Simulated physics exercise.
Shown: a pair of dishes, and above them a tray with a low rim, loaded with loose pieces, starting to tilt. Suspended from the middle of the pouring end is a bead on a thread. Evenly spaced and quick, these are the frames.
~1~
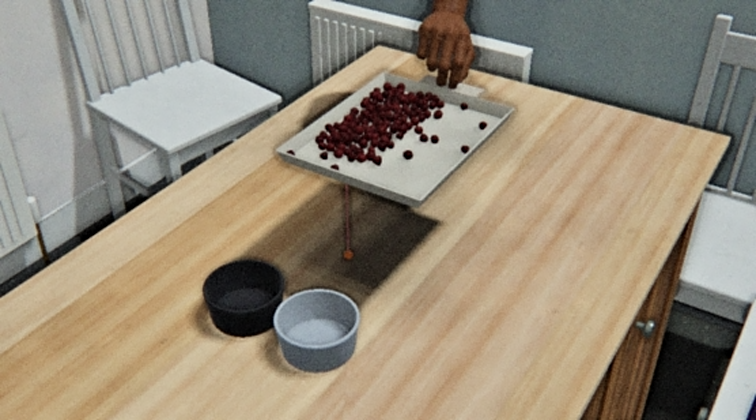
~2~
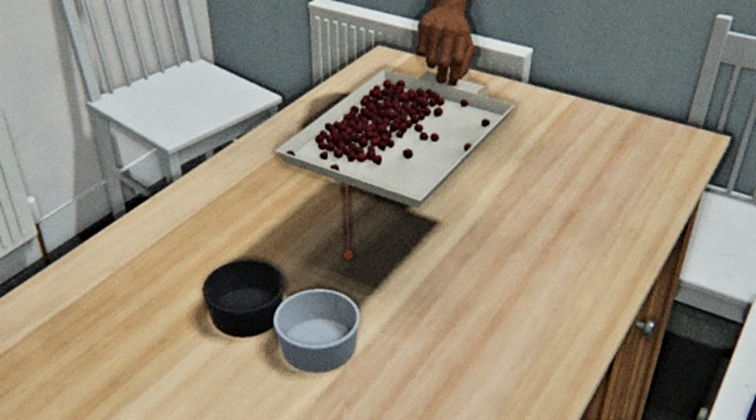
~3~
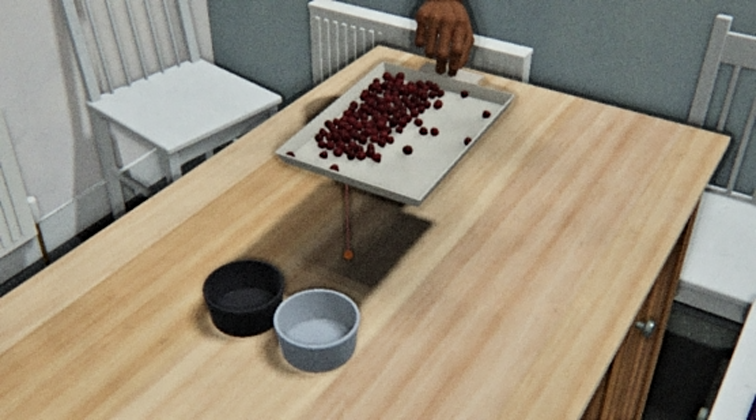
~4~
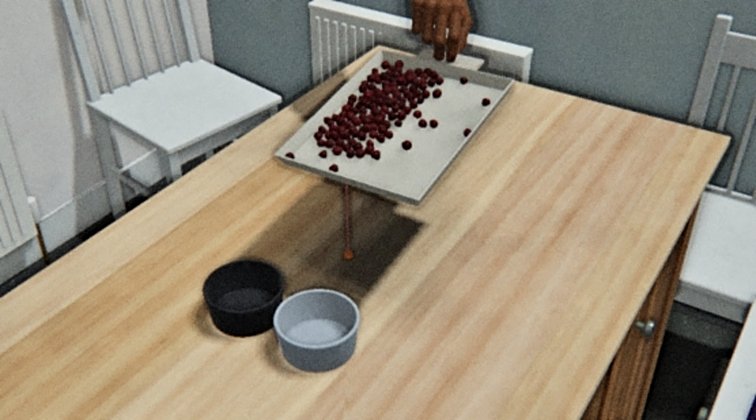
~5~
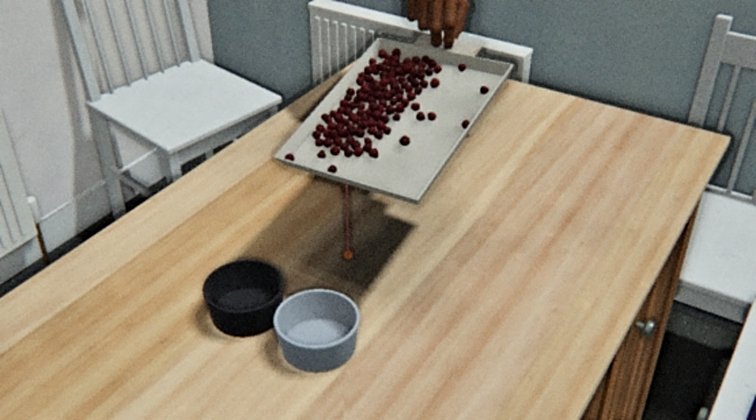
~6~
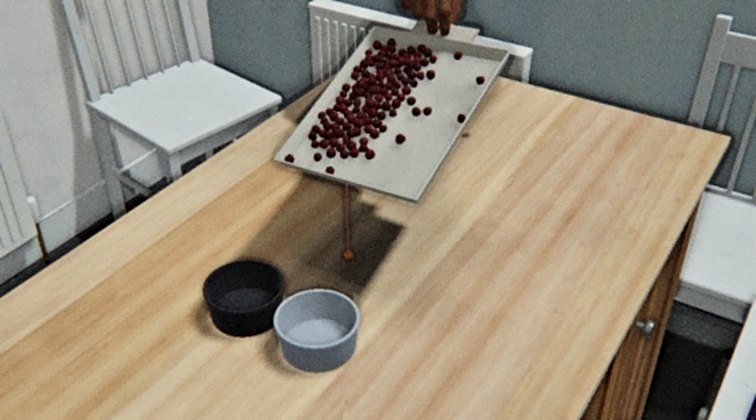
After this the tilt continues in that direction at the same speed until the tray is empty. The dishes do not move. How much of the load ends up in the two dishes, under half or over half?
Most gets spilled.
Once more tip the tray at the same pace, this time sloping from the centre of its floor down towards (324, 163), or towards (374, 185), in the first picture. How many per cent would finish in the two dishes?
Respectively 0 and 10 in a hundred.
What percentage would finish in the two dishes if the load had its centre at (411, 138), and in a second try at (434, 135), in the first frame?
About 20 % and 20 %.
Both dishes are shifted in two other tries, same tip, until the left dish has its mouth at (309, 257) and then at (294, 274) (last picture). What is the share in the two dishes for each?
Trial 1 around 40 percent, trial 2 around 60 percent.
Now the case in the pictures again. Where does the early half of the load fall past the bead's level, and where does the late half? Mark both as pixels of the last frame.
Near (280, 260) to start, and near (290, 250) afterwards.
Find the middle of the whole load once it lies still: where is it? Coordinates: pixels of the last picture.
Resting centre, last frame: Roughly (292, 291).
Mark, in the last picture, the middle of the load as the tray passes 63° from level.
The middle of the pieces shows up near (315, 159).
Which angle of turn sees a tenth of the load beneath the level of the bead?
Somewhere around 70 degrees.
Shortly afterwards, tray tipped steeply; the bulk on the tray; only a few outside both; near a quarter in the air.
Next, tray tipped right over; only a few on the tray; a little in the right dish; a little in the left dish; near two thirds outside both; near a quarter in the air.
Some moments later, tray tipped past a quarter turn; a little in the right dish; a little in the left dish; the bulk outside both.
In the end, tray tipped past a quarter turn; a little in the right dish; a little in the left dish; the bulk outside both.
